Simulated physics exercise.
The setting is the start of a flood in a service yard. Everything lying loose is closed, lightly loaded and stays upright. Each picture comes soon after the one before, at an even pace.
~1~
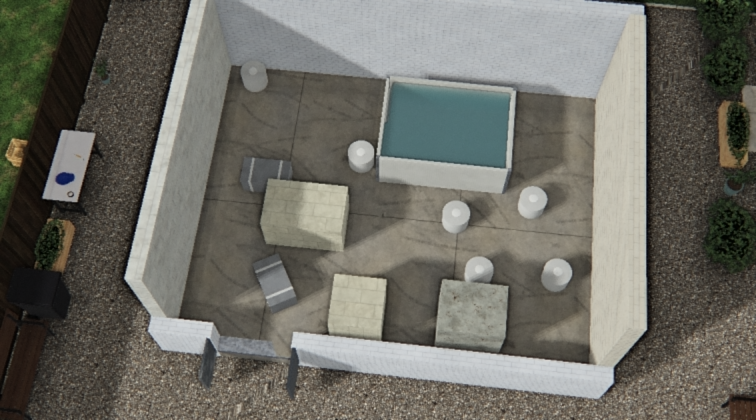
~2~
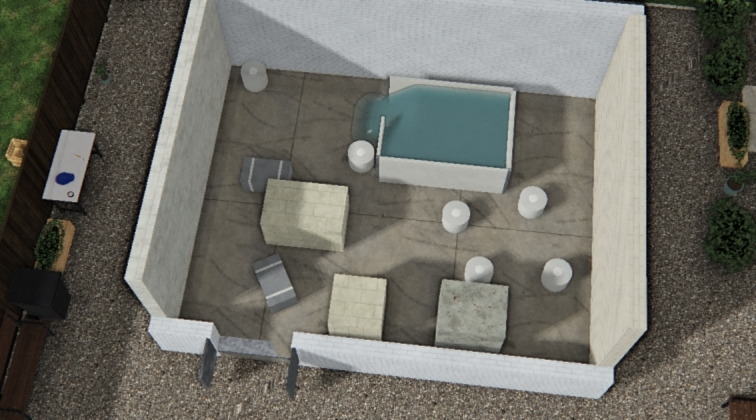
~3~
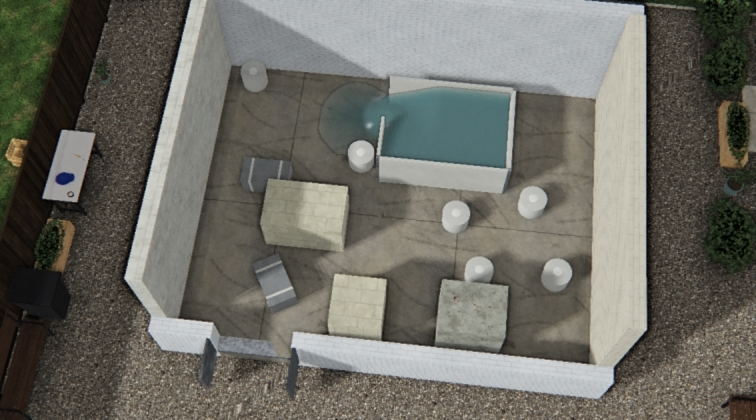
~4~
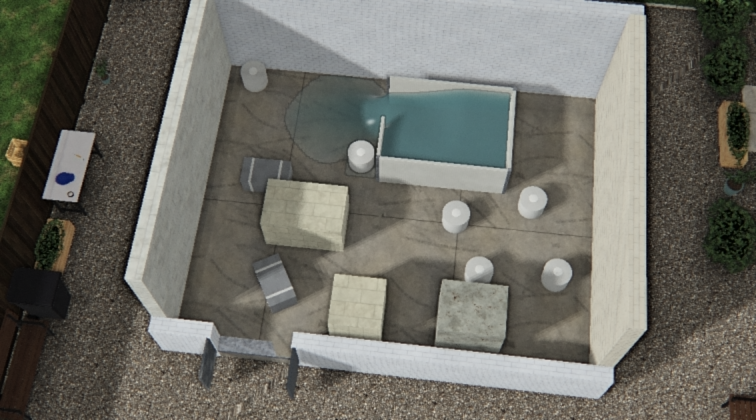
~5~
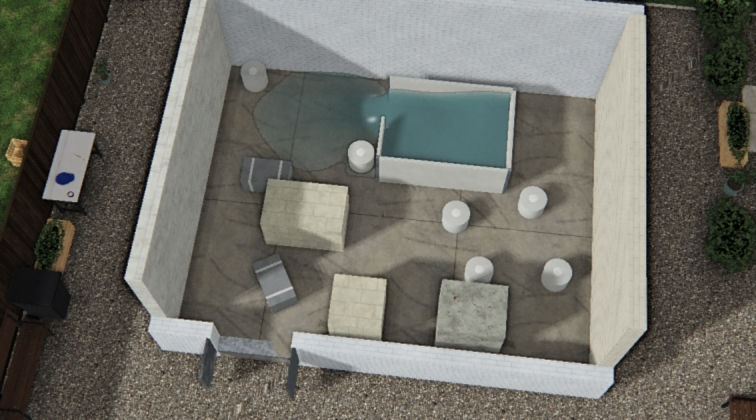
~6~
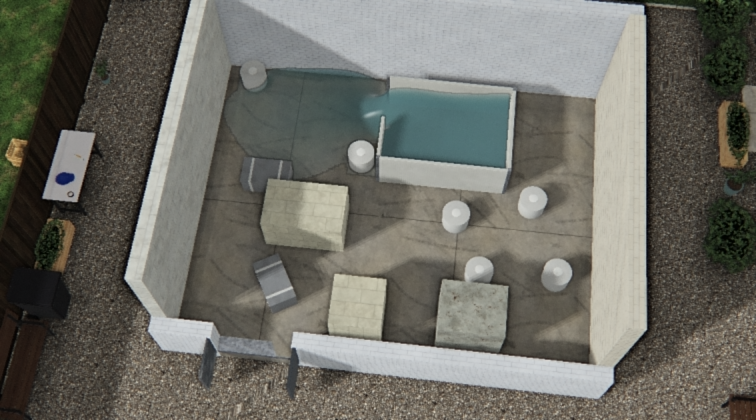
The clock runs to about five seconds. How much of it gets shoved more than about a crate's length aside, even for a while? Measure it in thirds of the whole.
Lower than a third.
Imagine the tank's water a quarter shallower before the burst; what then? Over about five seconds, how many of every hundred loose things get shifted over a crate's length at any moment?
Around 10 in a hundred.
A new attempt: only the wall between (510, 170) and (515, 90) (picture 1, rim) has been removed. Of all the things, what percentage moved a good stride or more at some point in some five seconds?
About 50 %.
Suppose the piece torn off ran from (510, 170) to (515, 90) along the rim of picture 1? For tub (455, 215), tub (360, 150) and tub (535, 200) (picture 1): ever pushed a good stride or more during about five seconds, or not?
In turn: Less than that, under that, shifted that much.
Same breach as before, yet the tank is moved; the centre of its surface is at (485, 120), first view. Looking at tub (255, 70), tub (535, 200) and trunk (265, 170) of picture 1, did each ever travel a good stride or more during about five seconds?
Result per object - went far, stayed close, went far.
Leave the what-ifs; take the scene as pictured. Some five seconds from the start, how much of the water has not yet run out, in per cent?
My answer is close to 90 percent.
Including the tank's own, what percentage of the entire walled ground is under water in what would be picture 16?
35 %, give or take.
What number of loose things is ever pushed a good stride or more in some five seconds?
Total: 2.
A moment on, 0 of 8 are well off their spots; 1 afloat.
Next, 0 of 8 are well off their spots; 1 afloat.
Later, 2 of 8 are well off their spots; 1 afloat.
In the end, 2 of 8 are well off their spots, and 2 have been at some point; 3 afloat.
